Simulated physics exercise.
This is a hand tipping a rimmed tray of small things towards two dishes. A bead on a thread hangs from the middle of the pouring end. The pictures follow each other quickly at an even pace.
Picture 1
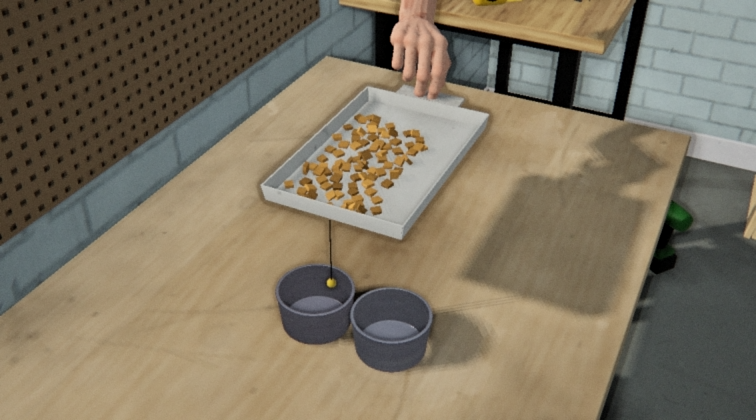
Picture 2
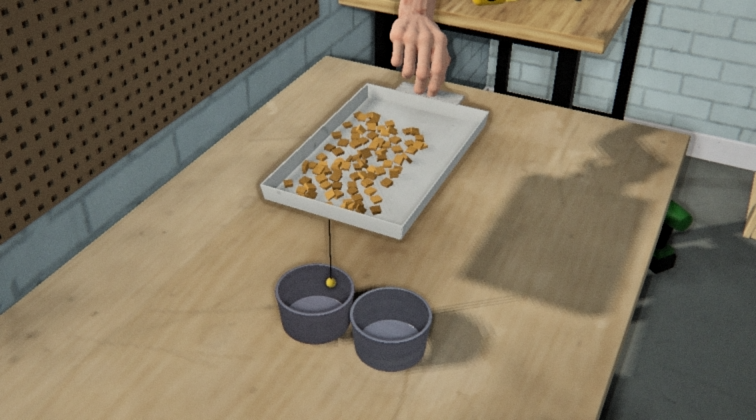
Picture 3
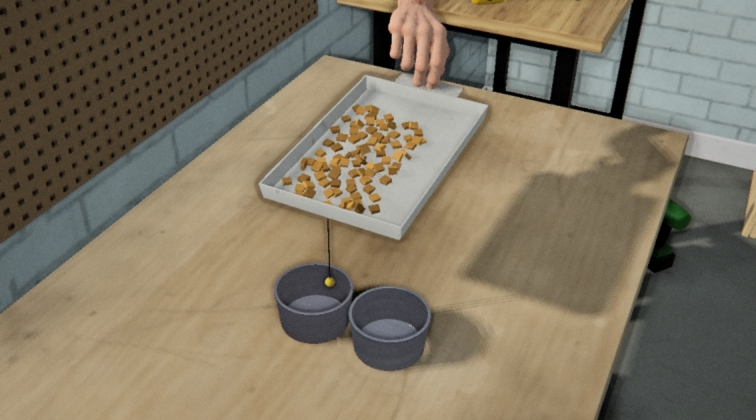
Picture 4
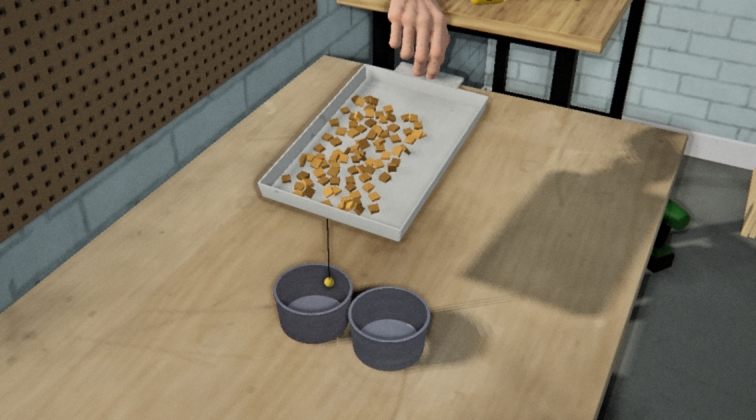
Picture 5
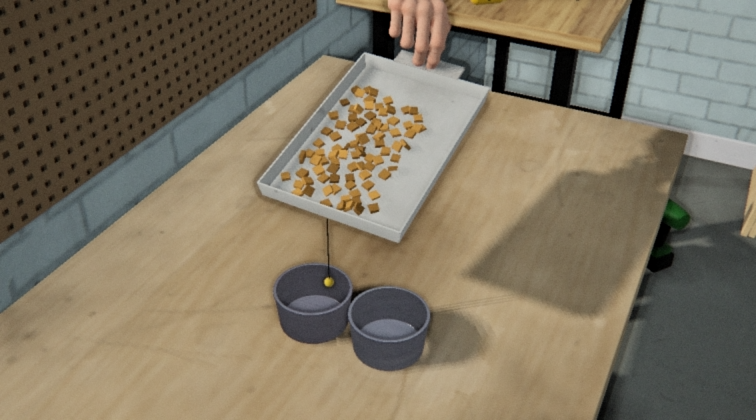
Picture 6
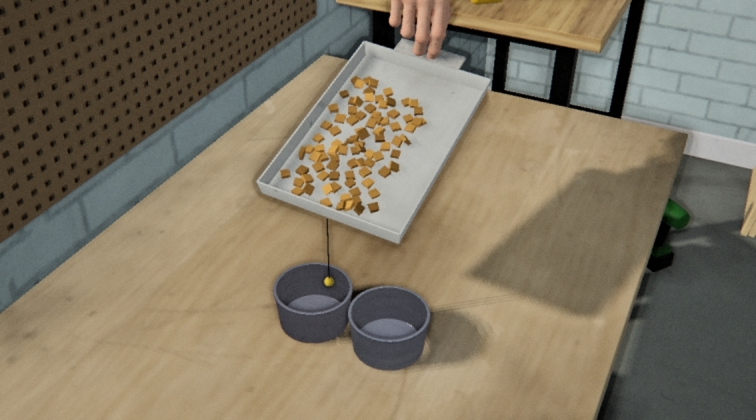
A hand slowly raises the back of a tray of cereal squares above two dishes.
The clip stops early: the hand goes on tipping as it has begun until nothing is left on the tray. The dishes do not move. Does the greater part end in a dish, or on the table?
Caught overall: More than half.
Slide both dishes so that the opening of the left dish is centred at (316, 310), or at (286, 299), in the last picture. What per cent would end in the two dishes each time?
About 80 and 80 per cent.
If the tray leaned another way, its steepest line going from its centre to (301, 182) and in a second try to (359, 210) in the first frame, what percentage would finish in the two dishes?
About 30 and 30 per cent.
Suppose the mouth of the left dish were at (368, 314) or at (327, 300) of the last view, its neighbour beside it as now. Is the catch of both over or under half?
At the first place most of it, at the second over half.
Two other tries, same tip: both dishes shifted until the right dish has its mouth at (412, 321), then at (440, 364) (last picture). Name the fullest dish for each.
First the dish on the right, then the left one.
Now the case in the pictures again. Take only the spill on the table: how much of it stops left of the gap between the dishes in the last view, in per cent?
Roughly 80 in a hundred.
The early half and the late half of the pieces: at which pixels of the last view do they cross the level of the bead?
Around (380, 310) and then (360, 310).
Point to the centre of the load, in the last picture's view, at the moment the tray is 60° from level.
At about (364, 198).
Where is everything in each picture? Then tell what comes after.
In the first frame, corners of the pouring end near (265, 185) and (401, 224), level; middle of the load near (358, 168), cereal squares; left dish near (297, 325); right dish near (374, 352); bead on its thread near (332, 283).
In the second frame, corners of the pouring end near (264, 184) and (401, 224), level; middle of the load near (358, 167).
In the third frame, corners of the pouring end near (263, 183) and (400, 225), tipped barely, lowest at the right corner; middle of the load near (356, 163).
In the fourth frame, corners of the pouring end near (262, 182) and (399, 228), tipped a little, lowest at the right corner; middle of the load near (356, 159).
In the fifth frame, corners of the pouring end near (261, 182) and (399, 230), tipped a little, lowest at the right corner; middle of the load near (355, 155).
In the sixth frame, corners of the pouring end near (261, 181) and (399, 232), tipped clearly, lowest at the right corner; middle of the load near (355, 151); left dish near (295, 324); right dish near (372, 351).
Shortly afterwards, tray tipped steeply; all but a few on the tray; only a few in the air.
Next, tray tipped right over; the bulk on the tray; a little in the right dish; only a few outside both; only a few in the air.
Some moments later, tray tipped past a quarter turn; near two thirds in the right dish; near a third outside both.
In the end, tray tipped past a quarter turn; near two thirds in the right dish; none at all in the left dish; near a third outside both.
